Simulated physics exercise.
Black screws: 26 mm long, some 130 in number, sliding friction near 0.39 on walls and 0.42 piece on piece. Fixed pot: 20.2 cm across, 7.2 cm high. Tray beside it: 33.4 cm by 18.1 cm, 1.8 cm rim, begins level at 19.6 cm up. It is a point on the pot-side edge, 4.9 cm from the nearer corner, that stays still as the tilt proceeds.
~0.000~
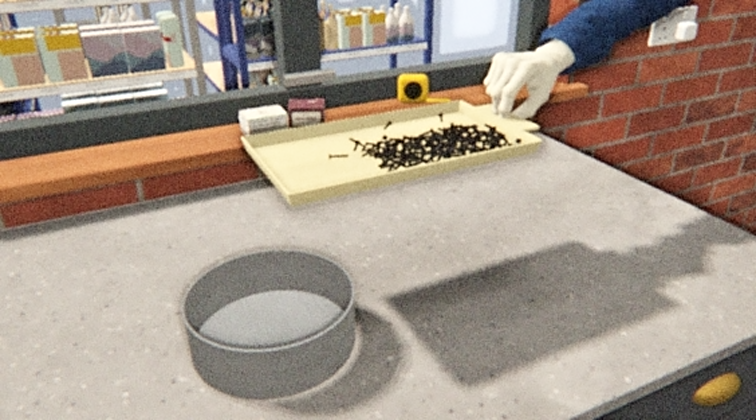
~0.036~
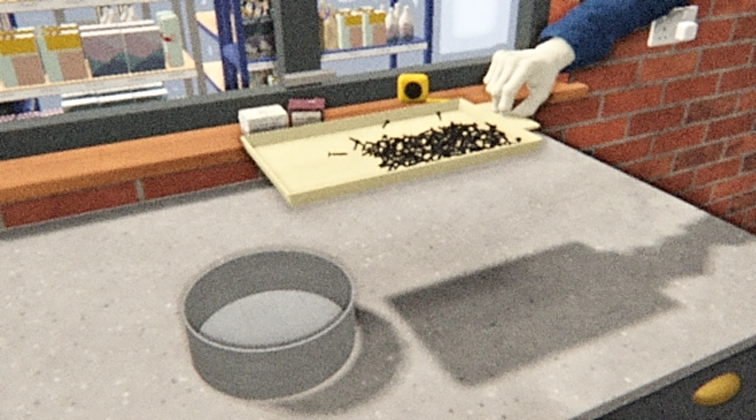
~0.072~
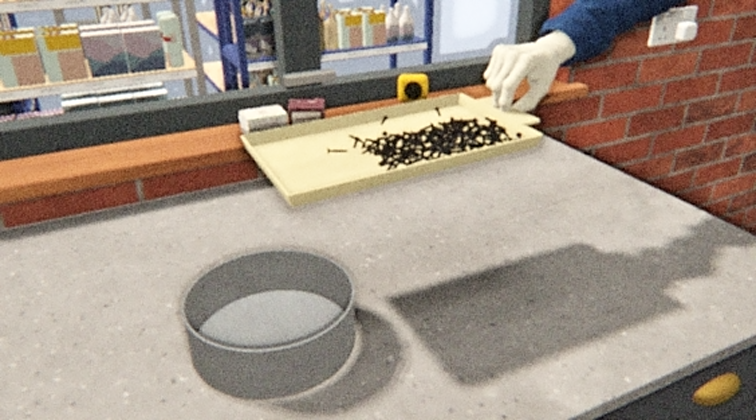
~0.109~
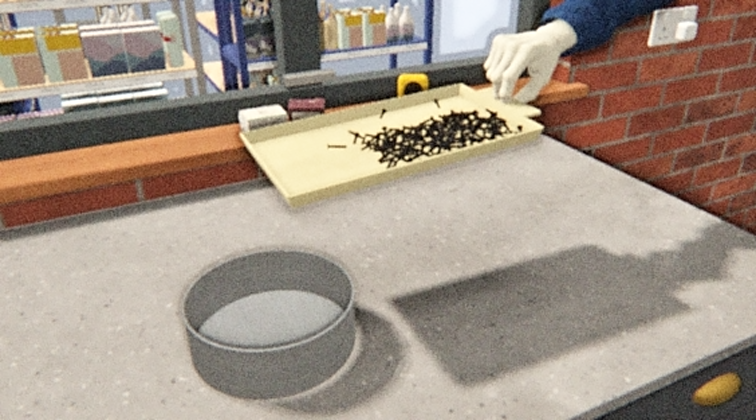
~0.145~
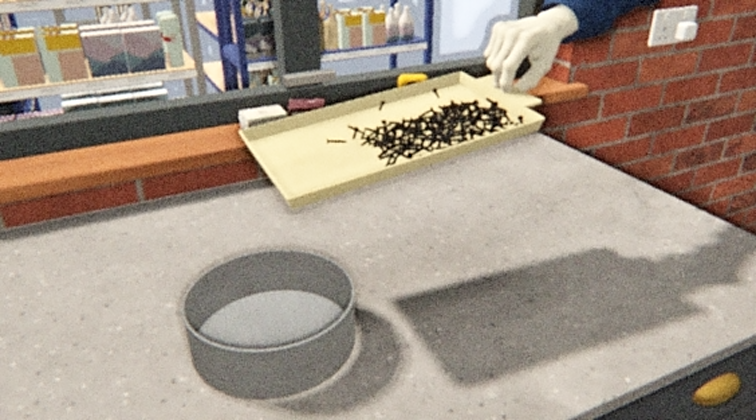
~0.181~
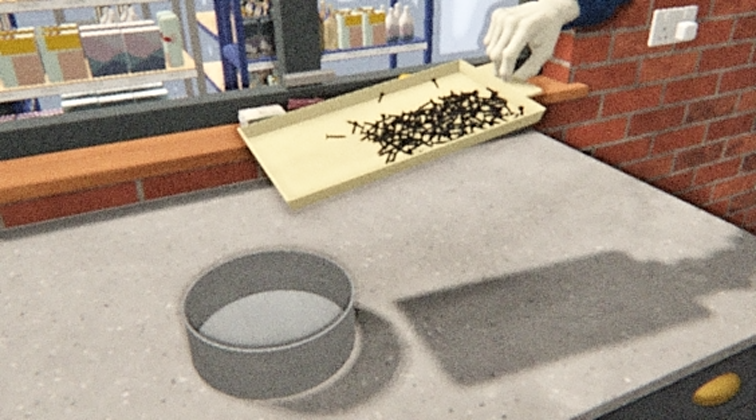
A white-gloved hand holds the right end of a pale yellow tray scattered with small black screws, level at first above a grey counter with a round grey pot. The hand then slowly raises that end, and the tray slants modestly down toward the left while the screws stay clustered.
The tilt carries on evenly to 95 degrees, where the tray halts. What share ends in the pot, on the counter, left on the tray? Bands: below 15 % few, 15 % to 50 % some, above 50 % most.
Result: Pot: Most, counter: Few, tray: Few.
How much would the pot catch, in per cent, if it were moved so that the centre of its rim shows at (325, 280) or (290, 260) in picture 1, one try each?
Spot one: Some 50 per cent; spot two: Some 15 per cent.
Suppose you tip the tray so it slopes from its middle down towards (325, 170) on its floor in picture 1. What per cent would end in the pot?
The share comes to about 80 in a hundred.
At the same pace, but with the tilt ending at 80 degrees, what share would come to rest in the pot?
That would give about 95 per cent.
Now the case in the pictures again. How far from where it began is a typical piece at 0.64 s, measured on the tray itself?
It has moved some 9 cm from its start.
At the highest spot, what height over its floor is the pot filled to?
It reaches roughly 2.5 cm.
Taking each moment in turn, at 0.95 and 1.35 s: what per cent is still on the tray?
Close to 20 at the first time and 0 at the second.
After 0.64 s, tilt 51 degrees; the tray holds 100 %, the pot 0 %.
Then, at 0.95 s, tilt 78 degrees; the tray holds 20 %, the pot 30 %.
After 1.35 s, tilt 95 degrees; the tray holds 0 %, the pot 95 %.
At rest (1.8 s), pot 95 %, counter 5 %, tray 0 %.
